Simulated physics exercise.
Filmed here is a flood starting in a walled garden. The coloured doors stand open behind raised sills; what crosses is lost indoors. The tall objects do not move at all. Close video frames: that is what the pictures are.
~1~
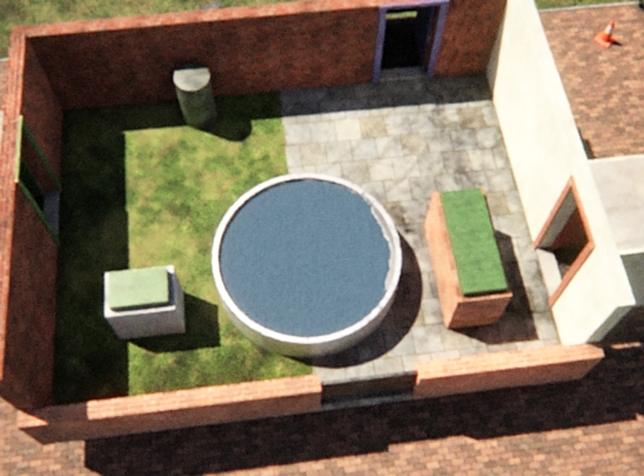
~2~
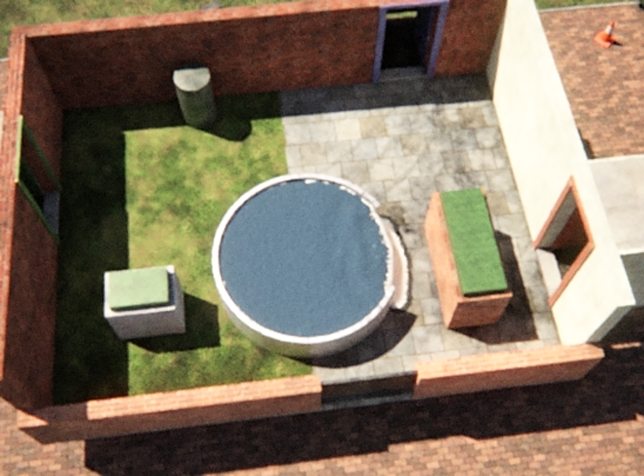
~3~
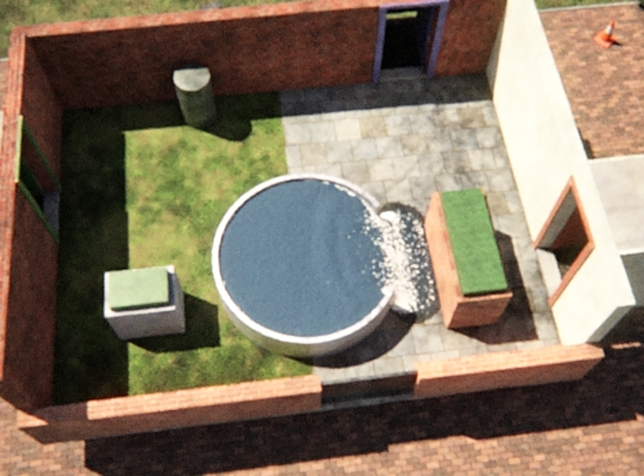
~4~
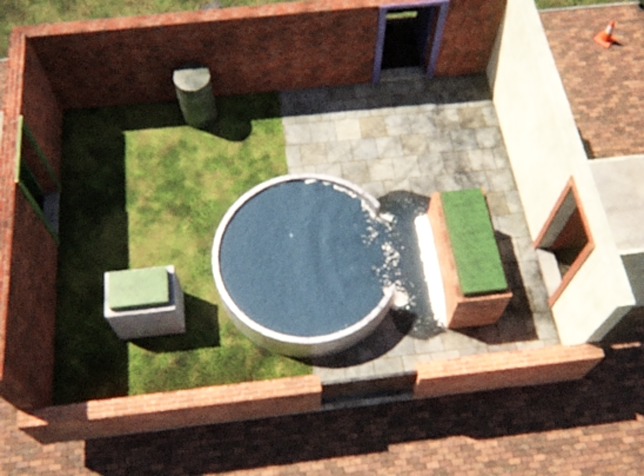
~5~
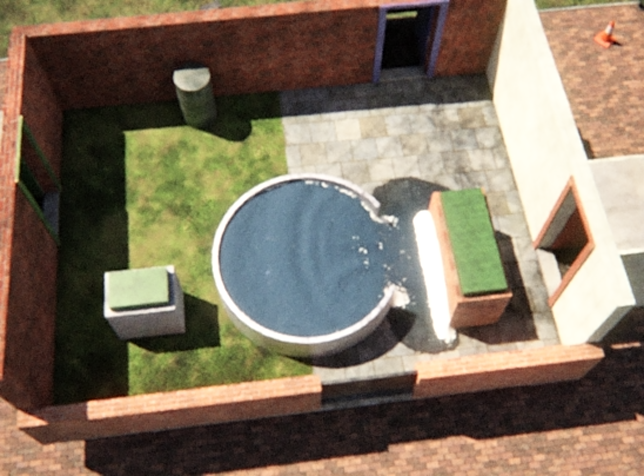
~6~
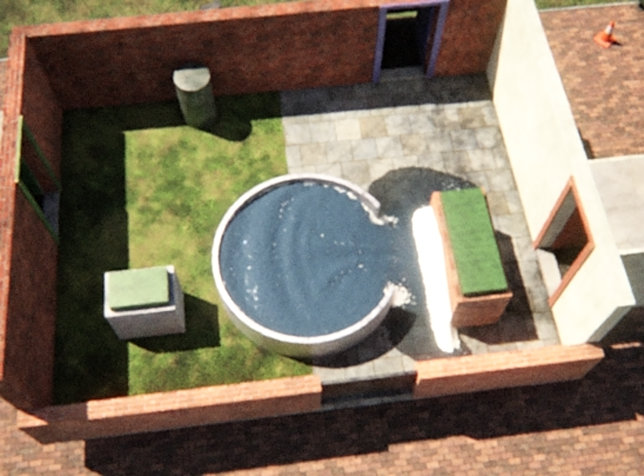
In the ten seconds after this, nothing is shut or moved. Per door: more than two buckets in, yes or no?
Red door yes, green door no, blue door yes.
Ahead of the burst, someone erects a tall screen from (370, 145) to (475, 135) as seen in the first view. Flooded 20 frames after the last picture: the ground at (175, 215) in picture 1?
Result: Parched.
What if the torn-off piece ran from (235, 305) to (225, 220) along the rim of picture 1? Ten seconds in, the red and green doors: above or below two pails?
Well, the red door gets less, but the green door gets more.
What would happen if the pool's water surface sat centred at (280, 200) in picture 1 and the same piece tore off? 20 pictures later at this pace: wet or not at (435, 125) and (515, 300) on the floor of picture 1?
I'd say watered for the first and watered for the second.
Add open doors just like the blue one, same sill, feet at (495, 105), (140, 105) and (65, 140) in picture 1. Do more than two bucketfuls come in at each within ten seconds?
The first clears the line, the next misses the line, the last misses the line.
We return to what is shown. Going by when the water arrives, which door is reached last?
It has to be the green door.
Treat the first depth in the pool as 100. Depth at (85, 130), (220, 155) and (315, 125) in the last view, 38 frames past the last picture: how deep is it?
About 0 per cent, then 6 per cent, then 10 per cent.
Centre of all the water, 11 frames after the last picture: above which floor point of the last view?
The water's middle lies around (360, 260).
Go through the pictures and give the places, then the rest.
Still water in the round tank at (307, 256), in the first frame.
The front is at a hidden place, out from the gap at (392, 256), in the second frame.
Water pours out at (392, 258) and has run to (409, 210), in the third frame.
Water pours out at (392, 258) and has run to (444, 329), in the fourth frame.
The front is at a hidden place, out from the gap at (392, 259), in the fifth frame.
The front is at a hidden place, out from the gap at (392, 259), in the sixth frame.
A moment on, water covers 20 % of the floor; the red door not reached, the green door not reached, the blue door not reached.
Next, water covers 40 % of the floor; the red door not reached, the green door not reached, the blue door under two buckets in.
Then, water covers 55 % of the floor; the red door under two buckets in, the green door not reached, the blue door far over two buckets in.
Later, water covers 75 % of the floor; the red door under two buckets in, the green door not reached, the blue door far over two buckets in.
In the end, water covers 95 % of the floor; the red door over two buckets in, the green door wet at the sill, nothing in, the blue door far over two buckets in.
